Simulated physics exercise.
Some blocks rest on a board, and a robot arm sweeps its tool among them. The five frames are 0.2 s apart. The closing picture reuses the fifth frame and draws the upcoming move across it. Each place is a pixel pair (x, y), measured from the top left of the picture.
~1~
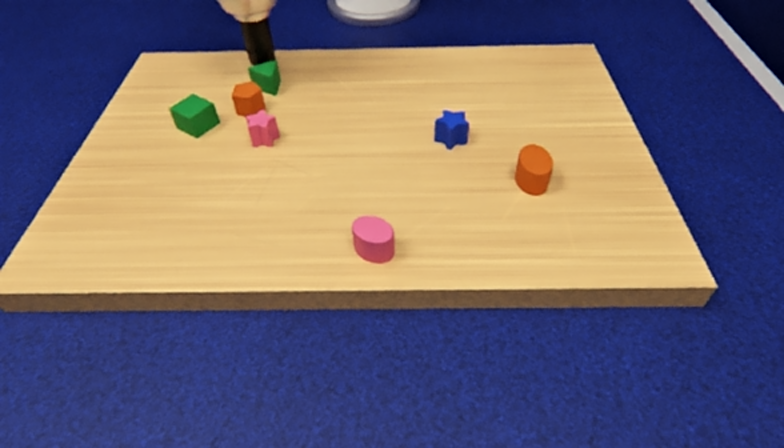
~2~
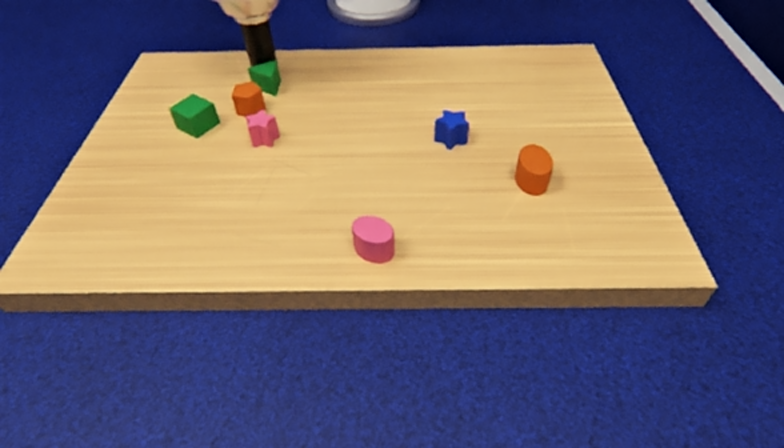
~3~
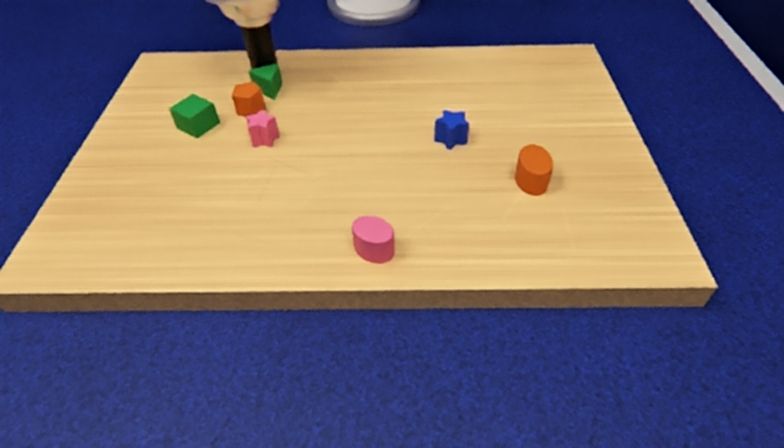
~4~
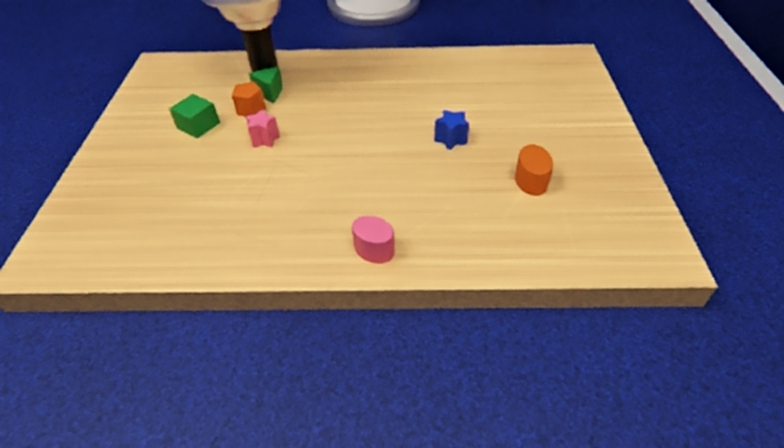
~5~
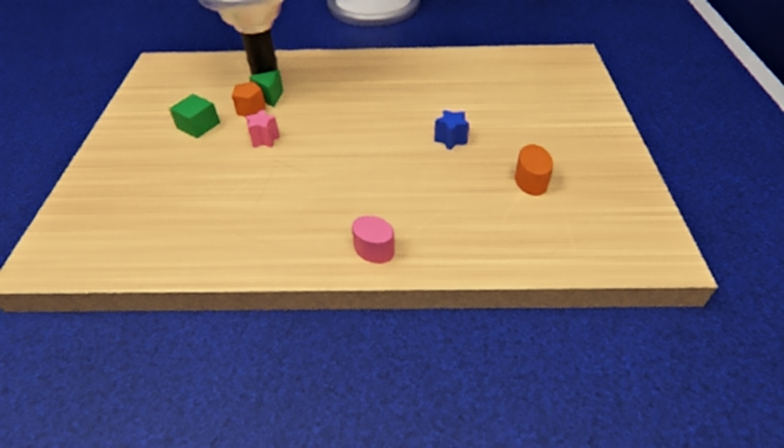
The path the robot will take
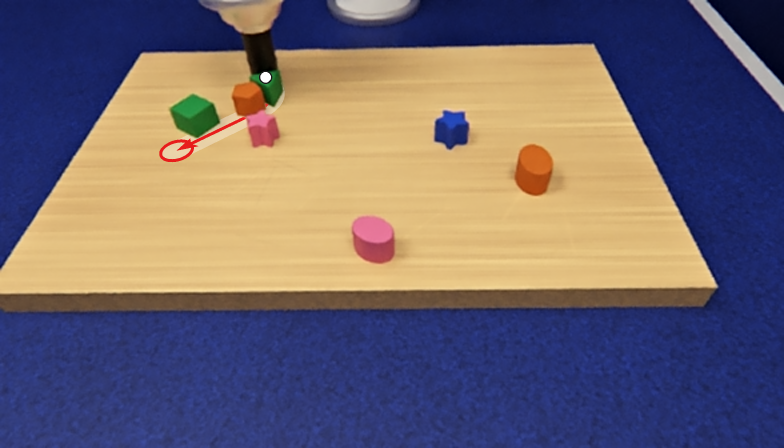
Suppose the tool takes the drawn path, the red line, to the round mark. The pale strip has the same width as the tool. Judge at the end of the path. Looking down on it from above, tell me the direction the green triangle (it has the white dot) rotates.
Spins counterclockwise.
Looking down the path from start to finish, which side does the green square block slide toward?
Seen from start to end, it moves right.
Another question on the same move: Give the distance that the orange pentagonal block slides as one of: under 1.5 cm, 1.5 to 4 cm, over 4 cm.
The best fit is over 4 cm.
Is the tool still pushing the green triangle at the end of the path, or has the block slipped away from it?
Beside or behind it.
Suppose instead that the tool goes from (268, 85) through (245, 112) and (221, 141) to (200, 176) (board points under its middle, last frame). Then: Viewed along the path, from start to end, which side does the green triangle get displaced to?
It's going to go left.
Drawn move, from (268, 85) via (261, 109) and (221, 129), ending at (177, 151); the dot is on the green triangle.
What follows on the original path. One third of the way, tool (257, 97); orange pentagonal block (229, 101), turned 25° clockwise; pink star (261, 121), turned 10° clockwise; green triangle (260, 102).
Two thirds of the way, tool (215, 117); green square block (183, 105); orange pentagonal block (194, 125), turned 30° anticlockwise; pink star (263, 121), turned 25° clockwise; green triangle (253, 108), turned 35° anticlockwise.
At the end, tool (171, 138); green square block (176, 105); orange pentagonal block (160, 149), turned 65° anticlockwise; pink star (263, 121), turned 25° clockwise; green triangle (253, 108), turned 35° anticlockwise.
